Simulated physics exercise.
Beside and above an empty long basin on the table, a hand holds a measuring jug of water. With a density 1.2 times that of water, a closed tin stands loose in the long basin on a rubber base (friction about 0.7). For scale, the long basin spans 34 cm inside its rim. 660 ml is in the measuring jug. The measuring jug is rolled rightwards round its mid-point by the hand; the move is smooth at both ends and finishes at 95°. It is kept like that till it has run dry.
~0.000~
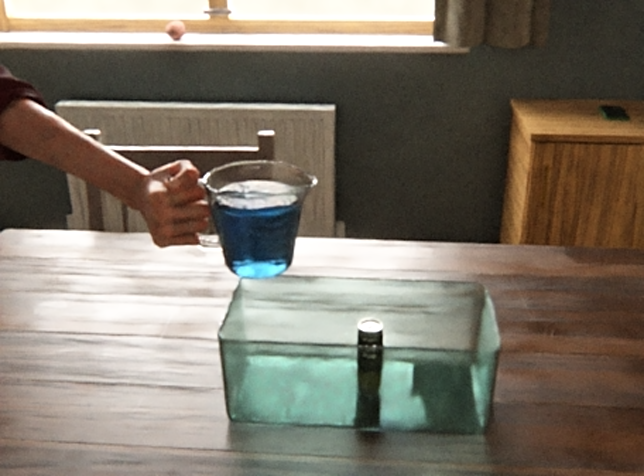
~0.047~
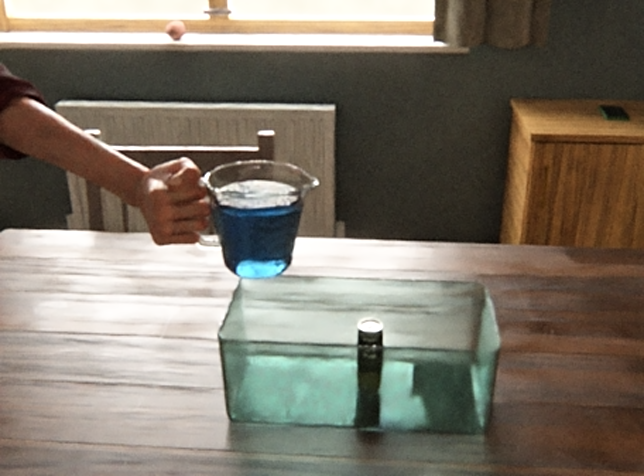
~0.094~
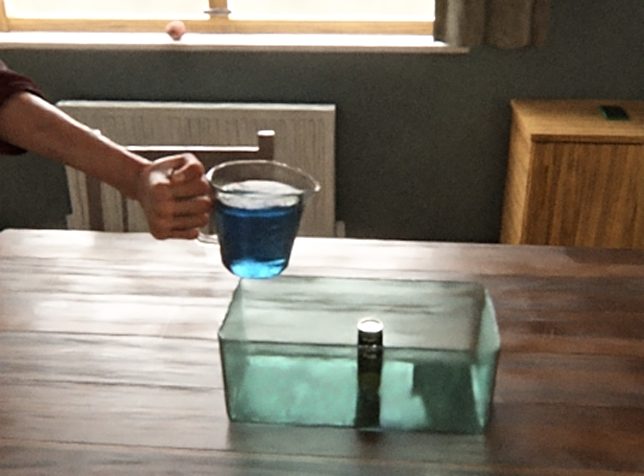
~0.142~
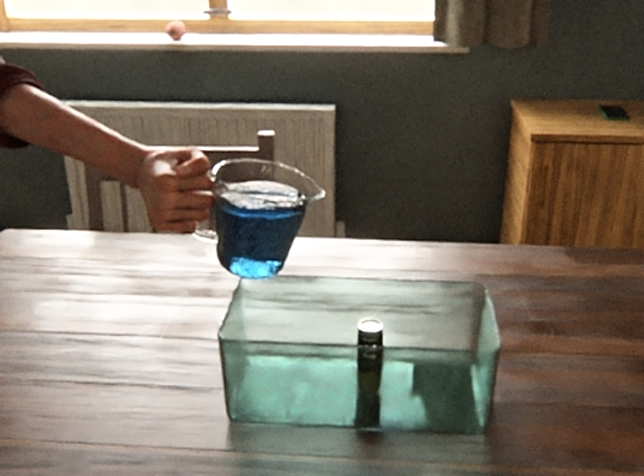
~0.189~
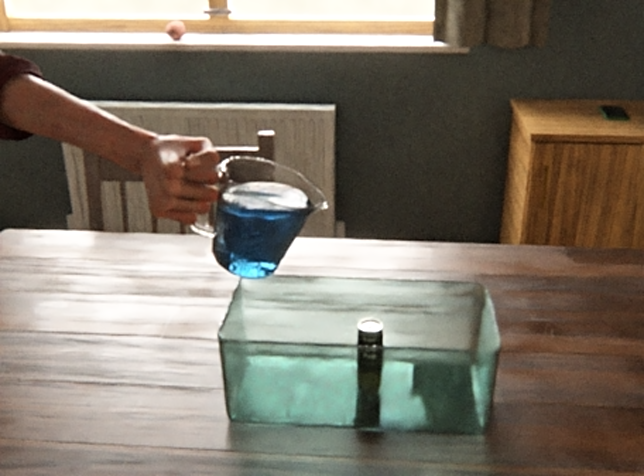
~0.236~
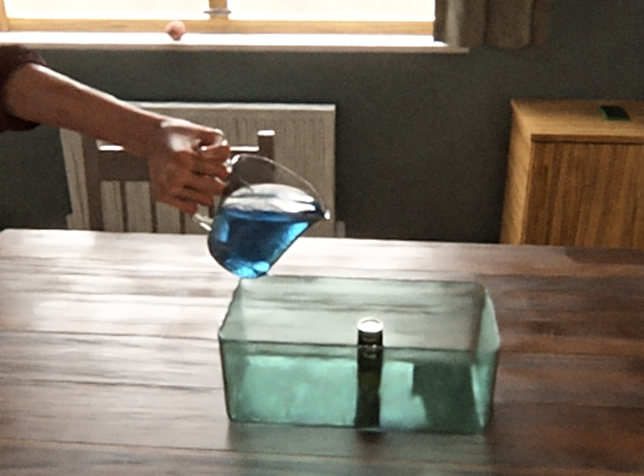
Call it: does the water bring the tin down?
Call: Brought down.
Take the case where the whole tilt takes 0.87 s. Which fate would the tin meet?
So the tin will tip over.
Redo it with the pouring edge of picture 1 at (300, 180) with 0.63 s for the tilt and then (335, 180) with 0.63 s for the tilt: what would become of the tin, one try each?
First it topples; then it remains upright.
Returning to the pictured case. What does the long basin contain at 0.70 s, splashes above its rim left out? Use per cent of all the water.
Around 72 parts in a hundred.
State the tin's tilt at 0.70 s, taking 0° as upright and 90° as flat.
Measured tilt, approx.: 0 degrees.
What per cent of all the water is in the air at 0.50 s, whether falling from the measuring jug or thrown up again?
Close to 24 per cent, I'd say.
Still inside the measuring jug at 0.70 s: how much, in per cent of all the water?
Around 16 in a hundred.
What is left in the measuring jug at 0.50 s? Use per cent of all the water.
56 %.
Then, 0.50 s in, the tilt is 87° and 57 per cent is still to pour; the tin stands where it began.
Then, 0.70 s in, the tilt is 95° and 16 per cent is still to pour; the tin stands 1 cm from where it began.
Then, 0.90 s in, the tilt is 95° and 3 per cent is still to pour; the tin leans 16°.
Then, 1.12 s in, the tilt is 95° and 0 per cent is still to pour; the tin lies on its side.
Finally, the tin lies on its side.
